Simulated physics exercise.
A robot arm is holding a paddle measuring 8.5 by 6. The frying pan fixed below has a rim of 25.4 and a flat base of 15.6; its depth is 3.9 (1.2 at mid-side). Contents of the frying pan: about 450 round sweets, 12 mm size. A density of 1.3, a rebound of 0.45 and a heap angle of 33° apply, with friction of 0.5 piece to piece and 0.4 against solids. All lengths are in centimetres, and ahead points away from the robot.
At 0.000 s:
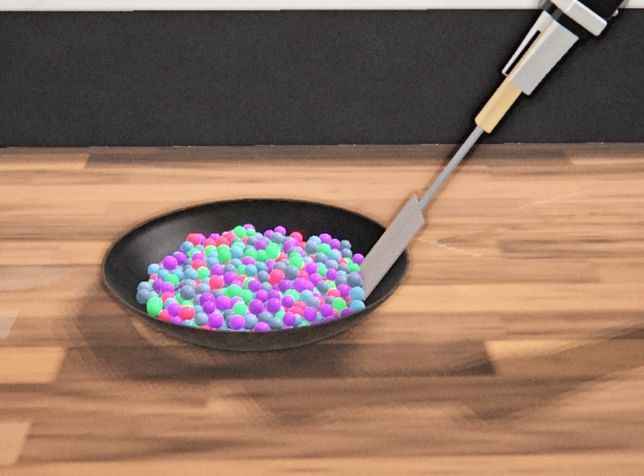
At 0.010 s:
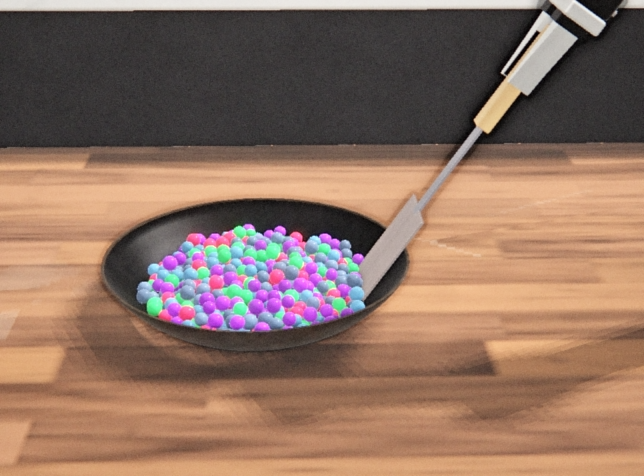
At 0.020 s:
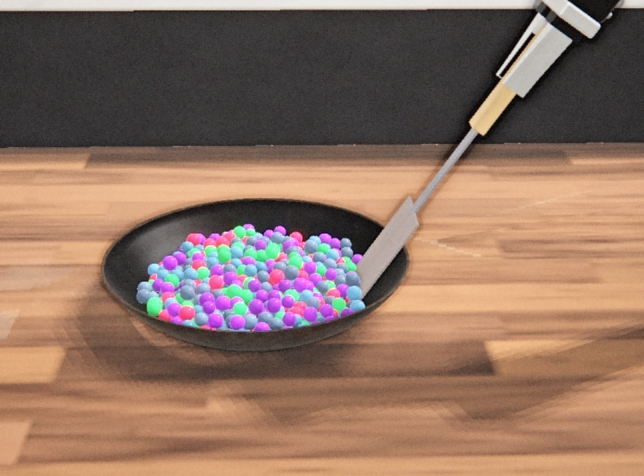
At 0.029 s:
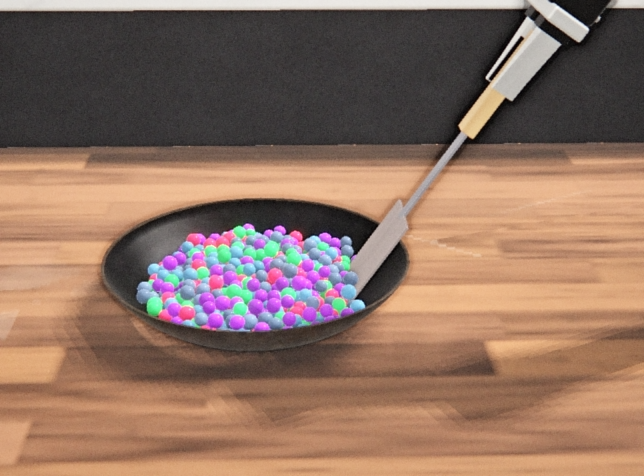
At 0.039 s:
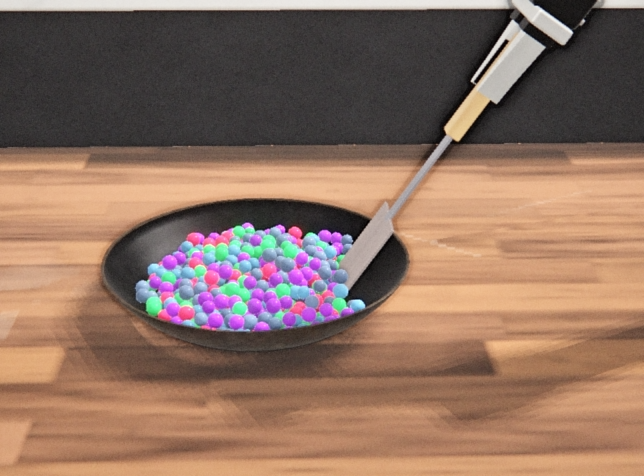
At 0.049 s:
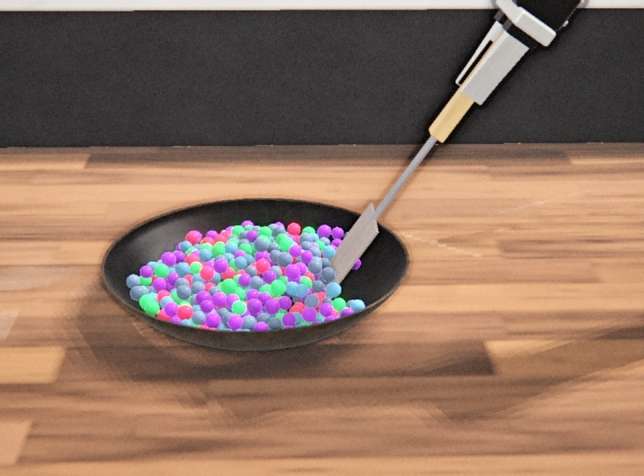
A robot arm slides a paddle leftward through colorful round sweets in a black frying pan.
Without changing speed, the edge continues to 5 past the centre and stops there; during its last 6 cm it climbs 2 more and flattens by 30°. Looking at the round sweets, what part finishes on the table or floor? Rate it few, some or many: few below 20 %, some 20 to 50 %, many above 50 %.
Few, below 20 %.
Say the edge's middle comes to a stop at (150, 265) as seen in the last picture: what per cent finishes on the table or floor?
The share ending on the table or floor is about 30 per cent.
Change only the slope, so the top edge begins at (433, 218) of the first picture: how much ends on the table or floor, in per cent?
About 10 per cent.
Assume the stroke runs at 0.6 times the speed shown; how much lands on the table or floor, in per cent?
Near 0 in a hundred.
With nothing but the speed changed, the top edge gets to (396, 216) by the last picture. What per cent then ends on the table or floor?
Estimate: Close to 0 %.
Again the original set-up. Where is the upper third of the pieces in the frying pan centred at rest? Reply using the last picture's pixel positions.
Approximately at pixel (168, 266).
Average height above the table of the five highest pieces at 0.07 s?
Estimated height above table: Approx. 6 cm.
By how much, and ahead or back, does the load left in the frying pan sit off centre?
Some 3.5 cm ahead of the centre.
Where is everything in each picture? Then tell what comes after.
The first frame shows paddle top edge at (419, 208), sloping 56°; upper third of the load around (258, 271), from x 145 to 360, top at y 230; 449 in the frying pan.
The second frame shows paddle top edge at (418, 208), sloping 56°; upper third of the load around (259, 271), from x 145 to 360, top at y 230.
The third frame shows paddle top edge at (414, 210), sloping 56°; upper third of the load around (260, 271), from x 145 to 355, top at y 230.
The fourth frame shows paddle top edge at (404, 213), sloping 56°; upper third of the load around (261, 270), from x 145 to 355, top at y 230.
The fifth frame shows paddle top edge at (390, 216), sloping 56°; upper third of the load around (265, 266), from x 145 to 360, top at y 230.
The sixth frame shows paddle top edge at (375, 217), sloping 56°; upper third of the load around (261, 263), from x 135 to 355, top at y 230; 449 in the frying pan.
After 0.07 s, sloping 55°, highest piece 7 above the table; 449 in the frying pan.
After 0.10 s, sloping 46°, highest piece 8 above the table; 449 in the frying pan.
After 0.31 s, sloping 26°, highest piece 5 above the table; 396 in the frying pan, 48 on the table or floor, 5 on the blade or in flight.
After 1.36 s, sloping 26°, highest piece 5 above the table; 394 in the frying pan, 55 on the table or floor.
At rest, 394 in the frying pan, 55 on the table or floor. That is 12 % on the table or floor.
